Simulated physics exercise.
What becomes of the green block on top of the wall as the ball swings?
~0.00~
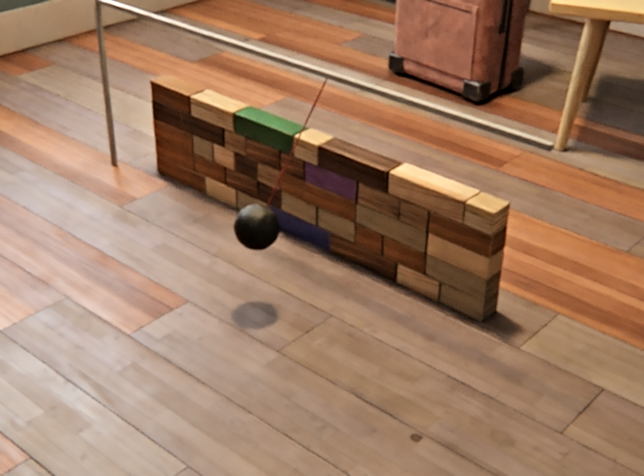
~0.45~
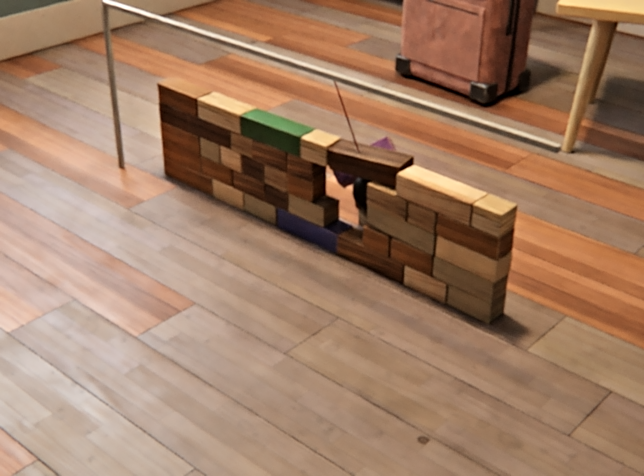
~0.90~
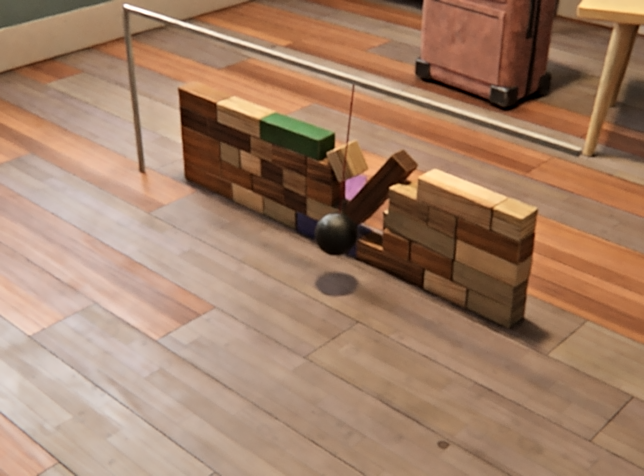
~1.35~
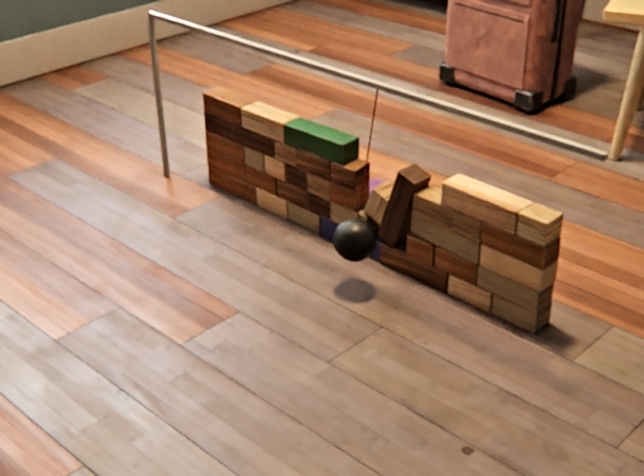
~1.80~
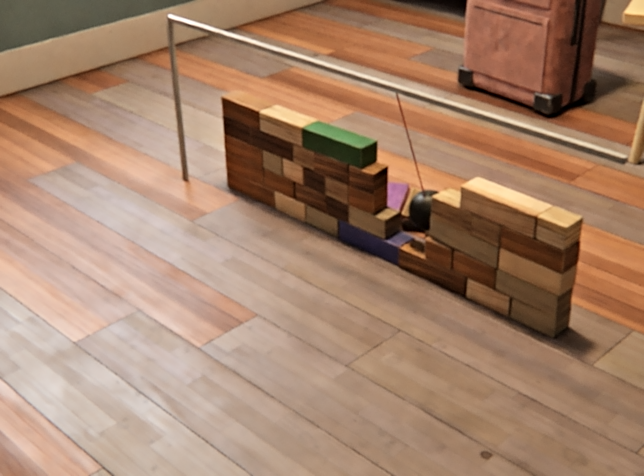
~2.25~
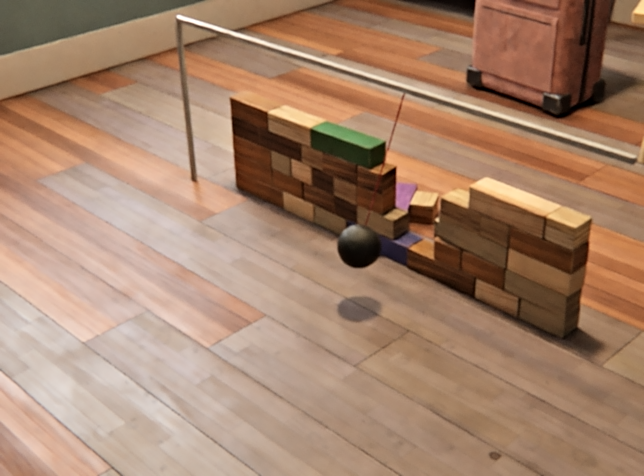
The green block stays up on top of the left part of the wall, beside the gap.
